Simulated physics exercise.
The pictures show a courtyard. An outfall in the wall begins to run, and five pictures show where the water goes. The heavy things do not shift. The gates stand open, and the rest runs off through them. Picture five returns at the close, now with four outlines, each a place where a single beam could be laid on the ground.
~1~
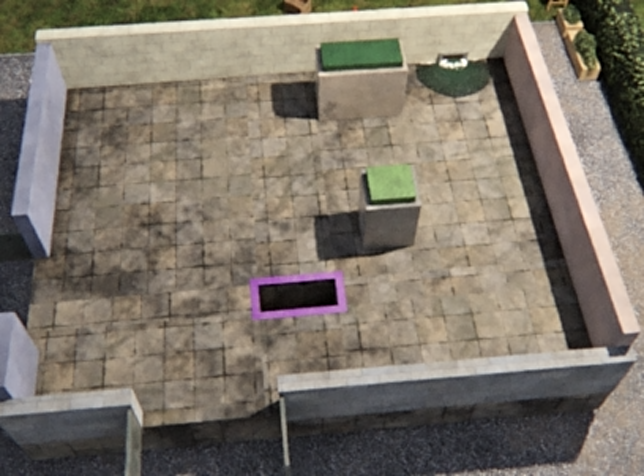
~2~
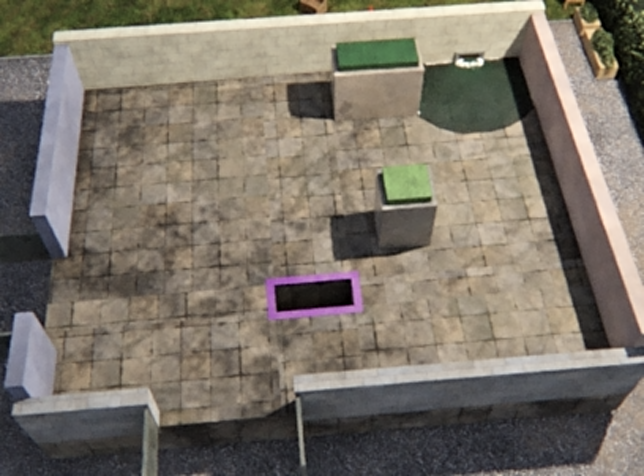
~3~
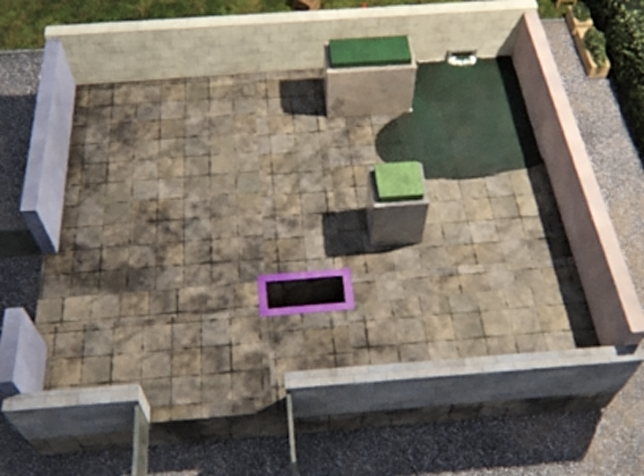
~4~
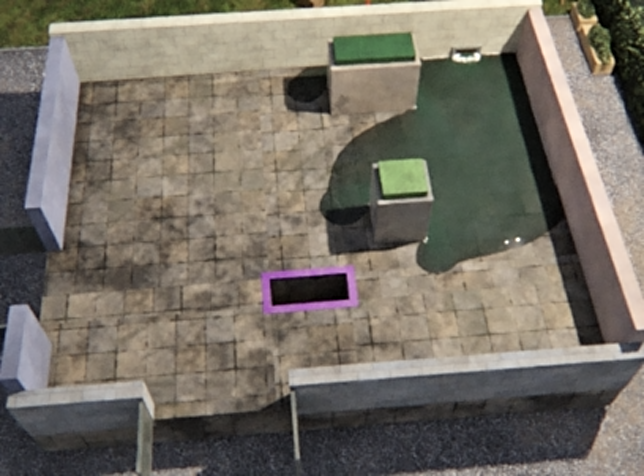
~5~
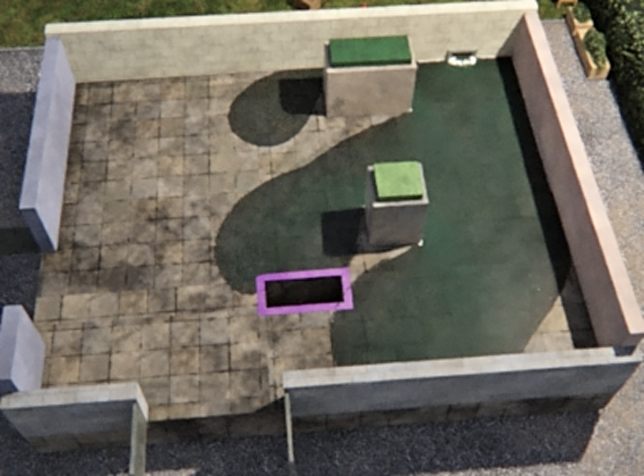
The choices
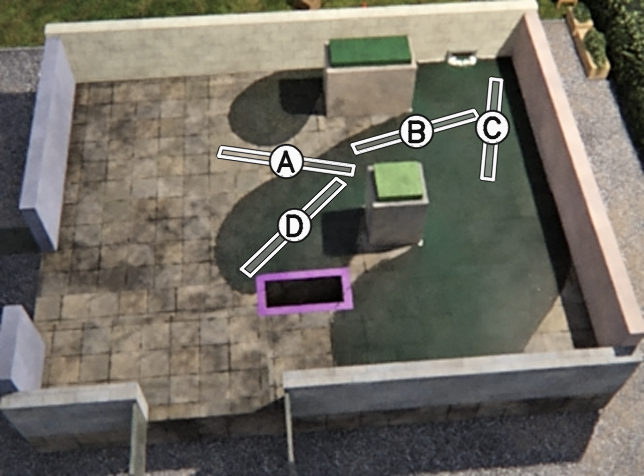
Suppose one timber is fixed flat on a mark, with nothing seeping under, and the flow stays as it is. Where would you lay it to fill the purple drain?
D beats the others.
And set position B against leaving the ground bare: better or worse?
Worse.
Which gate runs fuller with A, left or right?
More leaves on the right.
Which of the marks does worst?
Here it is position B.
On the marked copy, A from (220, 151) to (353, 170); B from (354, 148) to (476, 114); C from (487, 178) to (496, 79); D from (245, 272) to (340, 181).
If A is chosen, about 13 % of the stream runs into the purple drain, about 86 % out by the gates.
If B is chosen, about 8 % of the stream runs into the purple drain, about 91 % out by the gates.
If C is chosen, about 15 % of the stream runs into the purple drain, about 85 % out by the gates.
If D is chosen, about 24 % of the stream runs into the purple drain, about 75 % out by the gates.
